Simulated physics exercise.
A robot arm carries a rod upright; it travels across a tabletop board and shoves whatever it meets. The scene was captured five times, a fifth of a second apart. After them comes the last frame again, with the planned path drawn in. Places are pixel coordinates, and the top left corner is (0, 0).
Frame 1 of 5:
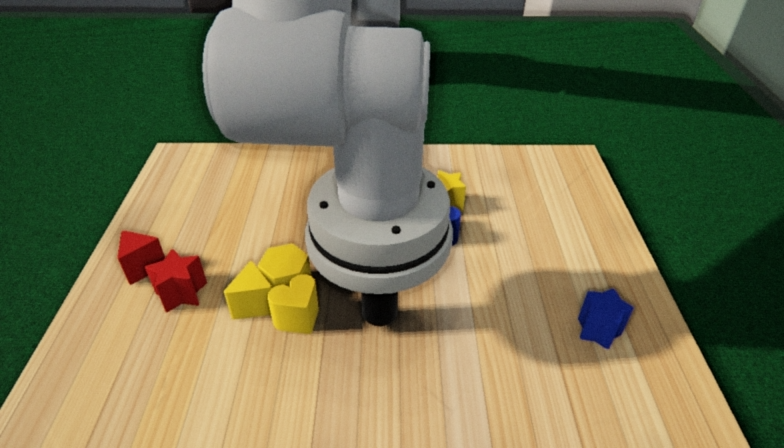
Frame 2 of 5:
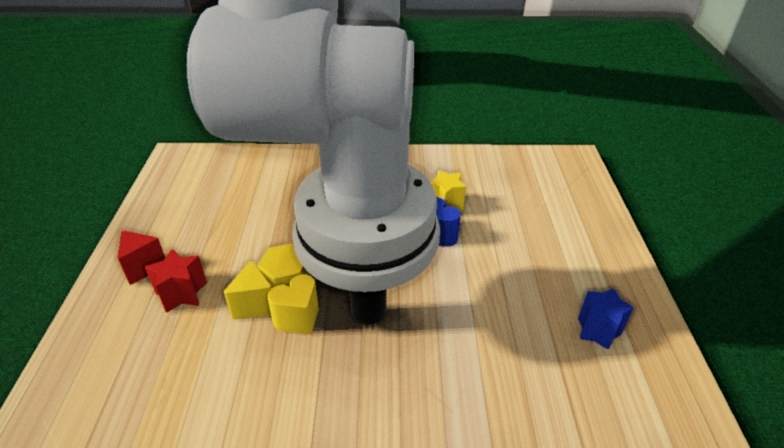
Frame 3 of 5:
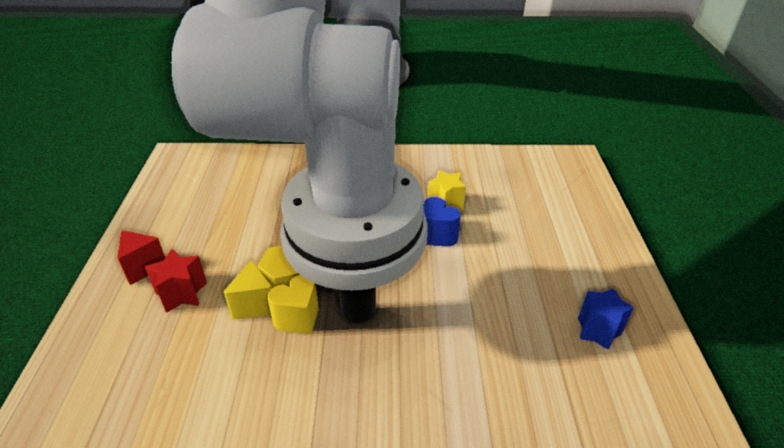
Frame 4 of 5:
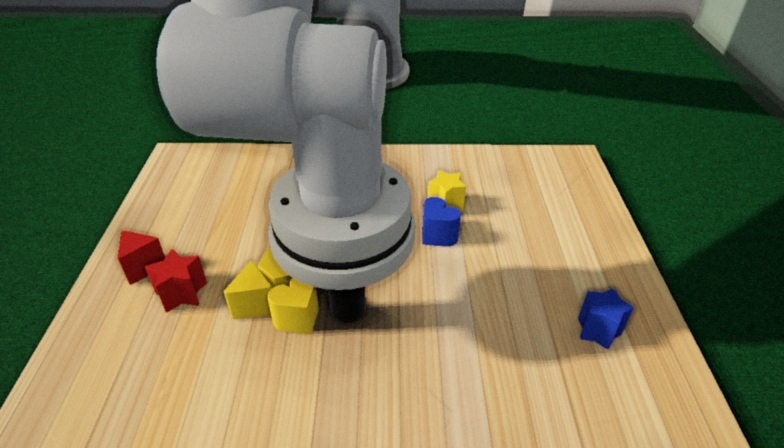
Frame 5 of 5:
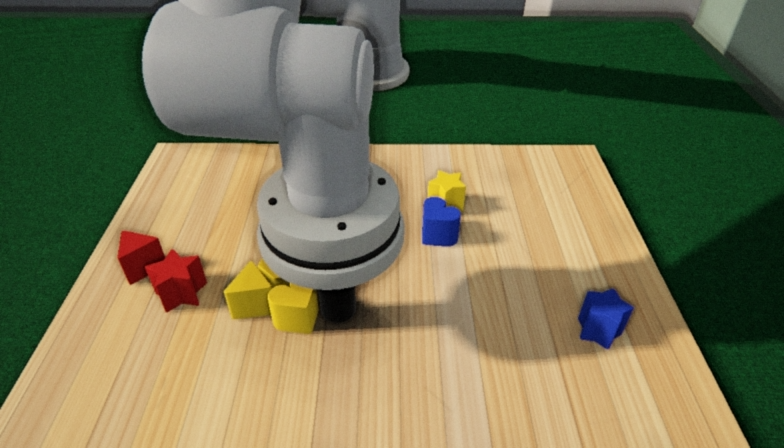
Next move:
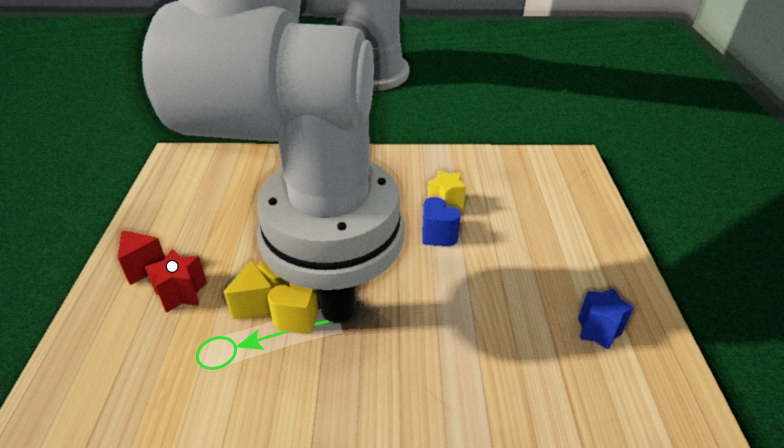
A gray robot arm slid its black rod slowly left across a wooden table toward some yellow blocks, uncovering a blue block beside a yellow star, while the red, yellow and blue blocks stayed still.
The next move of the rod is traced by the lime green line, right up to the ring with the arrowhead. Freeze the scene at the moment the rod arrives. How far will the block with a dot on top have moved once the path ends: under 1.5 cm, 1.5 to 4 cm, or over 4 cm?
The block winds up within 1.5 cm of where it is now.
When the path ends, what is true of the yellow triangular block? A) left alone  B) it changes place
B: It changes place.
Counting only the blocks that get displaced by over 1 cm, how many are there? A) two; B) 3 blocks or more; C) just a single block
It's A.
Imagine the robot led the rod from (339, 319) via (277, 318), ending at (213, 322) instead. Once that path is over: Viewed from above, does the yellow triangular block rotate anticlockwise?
No, I don't think so.
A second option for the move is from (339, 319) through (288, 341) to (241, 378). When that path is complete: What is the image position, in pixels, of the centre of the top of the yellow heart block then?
The centre of its top face lies at (246, 303).
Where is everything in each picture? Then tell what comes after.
Rod's lower end at (380, 314); red star at (172, 266); yellow triangular block at (249, 279); yellow heart block at (294, 291), in the first picture.
Rod at (369, 312); blocks still, in the second picture.
Rod at (359, 311); blocks still, in the third picture.
Rod at (348, 311); blocks still, in the fourth picture.
Rod at (339, 311); red star at (172, 266); yellow triangular block at (249, 279); yellow heart block at (294, 291), in the fifth picture.
Drawn move, from (339, 319) via (279, 334), ending at (217, 353); the dot is on the red star.
The first path, step by step. One third of the way, rod at (298, 320); yellow triangular block at (233, 275), turned 45° clockwise; yellow heart block at (258, 298).
Two thirds of the way, rod at (256, 332); yellow triangular block at (227, 274), turned 75° clockwise; yellow heart block at (217, 304), turned 25° clockwise.
At the end, rod at (214, 345); red star still; yellow triangular block at (225, 274), turned 85° clockwise; yellow heart block at (186, 303), turned 55° clockwise.
